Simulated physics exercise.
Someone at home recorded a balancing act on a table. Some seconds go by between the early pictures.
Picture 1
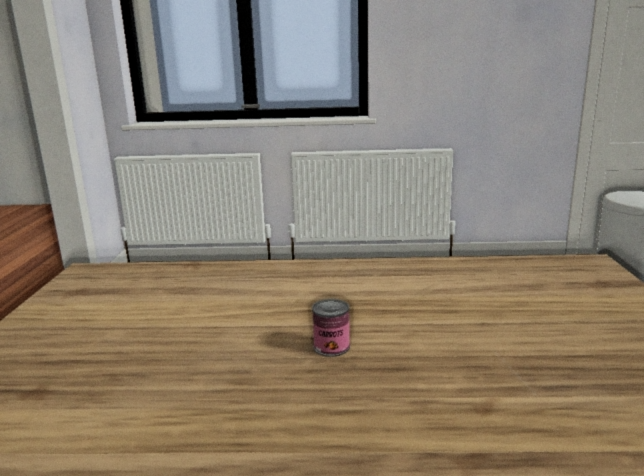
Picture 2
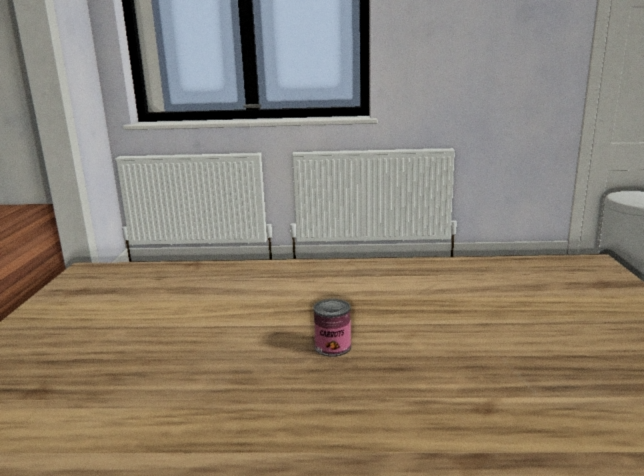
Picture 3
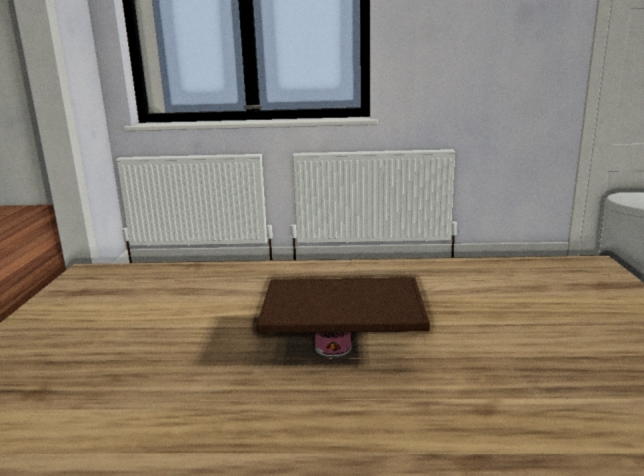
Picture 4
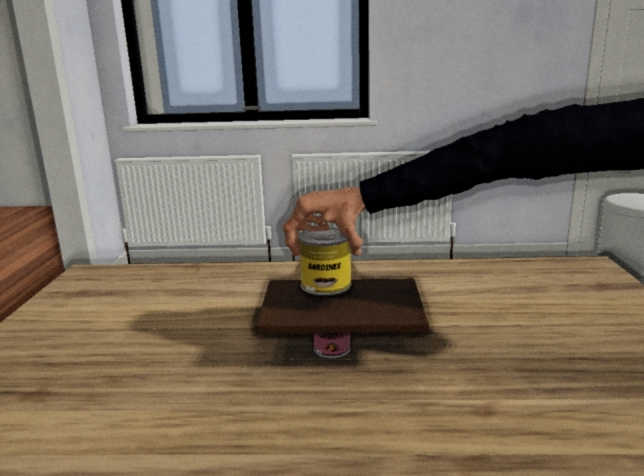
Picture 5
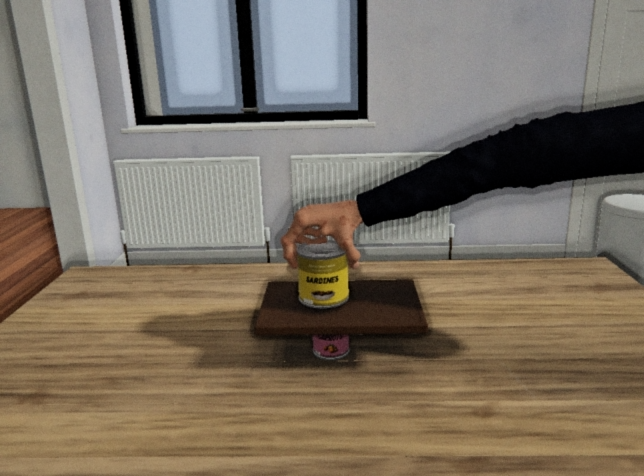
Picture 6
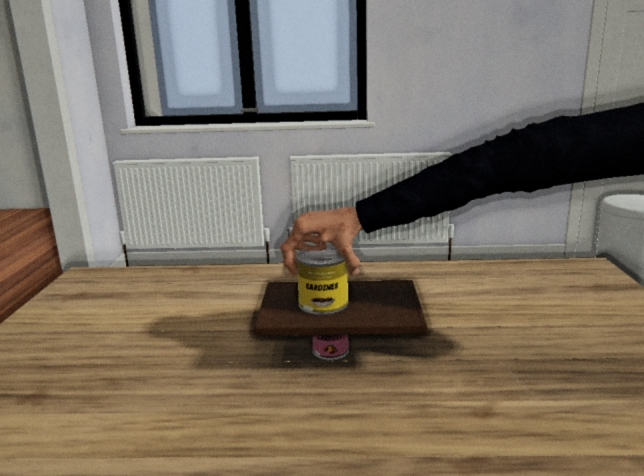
A hand reached in from the right and lowered a yellow tin onto a dark brown board that had appeared on top of a small pink tin on a wooden table, and kept holding it.
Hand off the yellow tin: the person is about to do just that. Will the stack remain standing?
So the pile rests quietly where it is.
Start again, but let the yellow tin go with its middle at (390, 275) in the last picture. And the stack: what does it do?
What happens next is that it goes down.
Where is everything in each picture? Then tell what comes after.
In the first frame, the last thing is not in view yet; pink tin (331, 327).
In the second frame, the last thing is not in view yet; pink tin (332, 327).
In the third frame, the last thing is not in view yet.
The fourth frame shows coming down; yellow tin (326, 260).
The fifth frame shows coming down; yellow tin (323, 273).
The sixth frame shows set down, still held; yellow tin (323, 280).
Then, 0.50 s later than the last frame, all is still.
Then, 1.30 s later than the last frame, yellow tin resting near (323, 280).
When it is over, all 3 as before. End places, in pixels of the last picture, yellow tin near (322, 280). The stack stays up.
